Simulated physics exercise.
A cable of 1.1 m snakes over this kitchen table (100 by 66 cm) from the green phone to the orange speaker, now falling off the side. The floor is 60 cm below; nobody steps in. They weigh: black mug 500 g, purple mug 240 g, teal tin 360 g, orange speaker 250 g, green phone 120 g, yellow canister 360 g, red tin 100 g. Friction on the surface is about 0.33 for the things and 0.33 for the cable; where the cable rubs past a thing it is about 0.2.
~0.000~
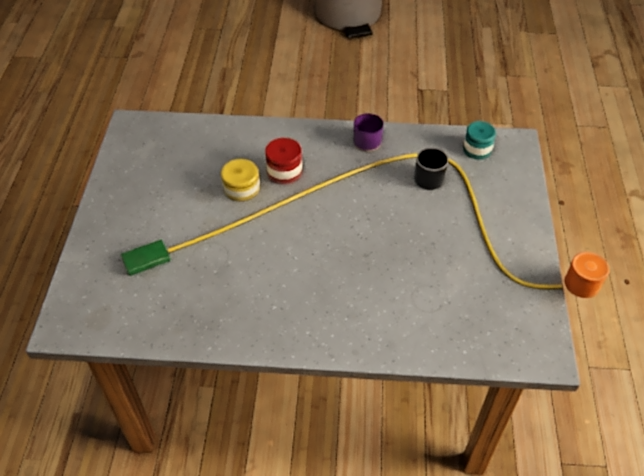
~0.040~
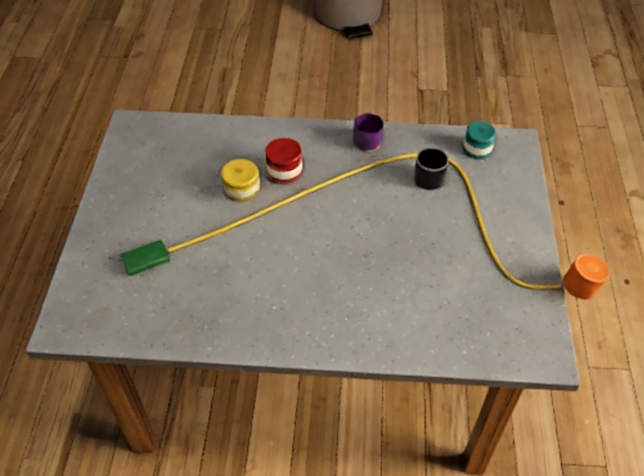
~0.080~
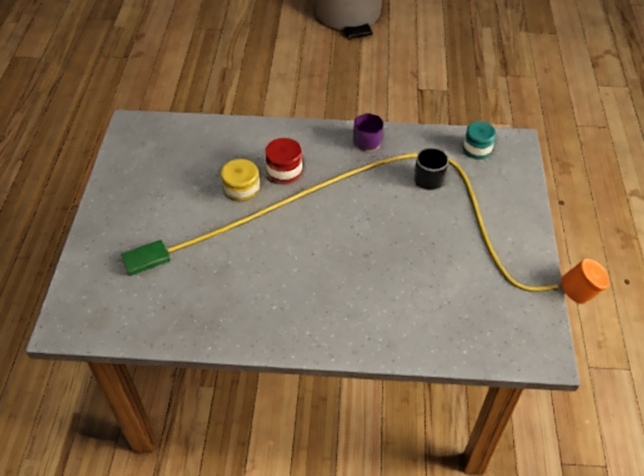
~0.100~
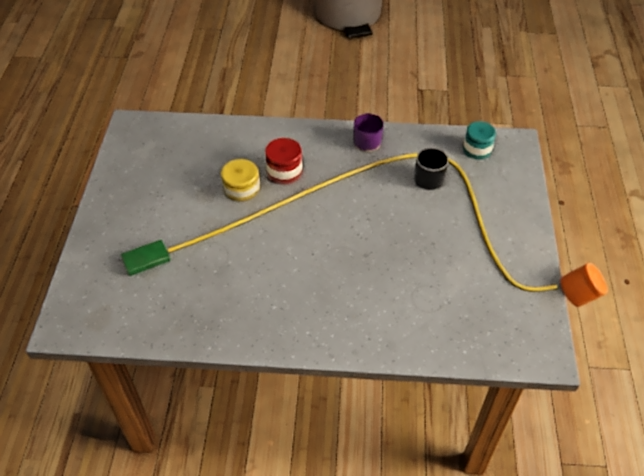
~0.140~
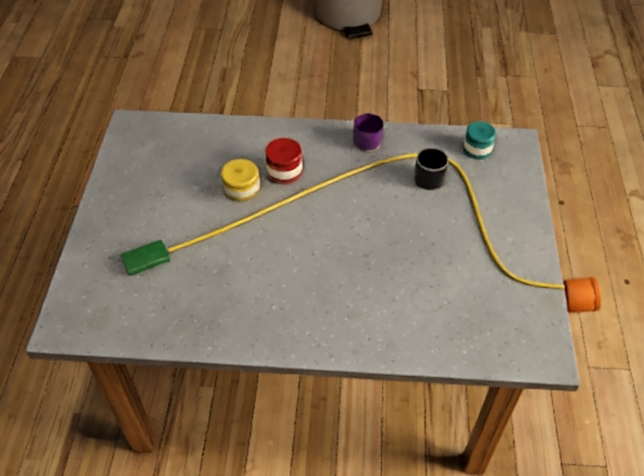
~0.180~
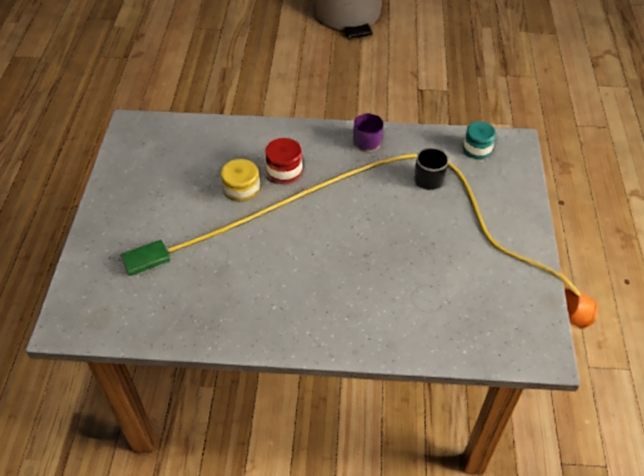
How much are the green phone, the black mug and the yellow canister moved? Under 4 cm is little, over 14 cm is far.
In order: The green phone travels a long way; the black mug stays in the low band; the yellow canister barely shifts.
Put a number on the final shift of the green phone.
About: Green phone 45 cm.
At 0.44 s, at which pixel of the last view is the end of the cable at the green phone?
Around (251, 229).
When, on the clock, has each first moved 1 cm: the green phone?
Green phone 0.28 s.
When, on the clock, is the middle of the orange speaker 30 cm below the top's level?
That is: 0.36 s.
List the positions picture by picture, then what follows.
Shows, green phone (145, 255); black mug (433, 159); yellow canister (240, 171); cable runs through (513, 278) (473, 196) (403, 157) (313, 189) (220, 231), in the first picture.
Shows, orange speaker (591, 267); cable runs through (512, 279) (403, 157) (220, 231), in the second picture.
Shows, orange speaker (585, 281); cable runs through (511, 279) (403, 157) (220, 231), in the third picture.
Shows, orange speaker (584, 285); cable runs through (510, 279) (403, 157) (220, 231), in the fourth picture.
Shows, orange speaker (581, 295); cable runs through (515, 277) (403, 157) (220, 231), in the fifth picture.
Shows, green phone (145, 255); black mug (433, 159); yellow canister (240, 171); cable runs through (541, 266) (473, 200) (403, 157) (313, 189) (220, 231), in the sixth picture.
By 0.4 s, the cable's tail end at (251, 229); green phone 17 cm off its start, black mug 2 cm off its start, orange speaker over the edge.
By 0.7 s, the cable's tail end at (346, 193); green phone 39 cm off its start, black mug 2 cm off its start, orange speaker over the edge.
By 0.9 s, the cable's tail end at (373, 183); green phone 46 cm off its start at (356, 188), black mug 2 cm off its start at (434, 165), orange speaker over the edge.
By 1.2 s, the cable's tail end at (374, 183); green phone 46 cm off its start, black mug 2 cm off its start, orange speaker over the edge.
By 2.4 s, the cable's tail end at (374, 183); green phone 46 cm off its start at (356, 188), black mug 2 cm off its start at (434, 165), yellow canister 0 cm off its start at (240, 172), orange speaker over the edge.
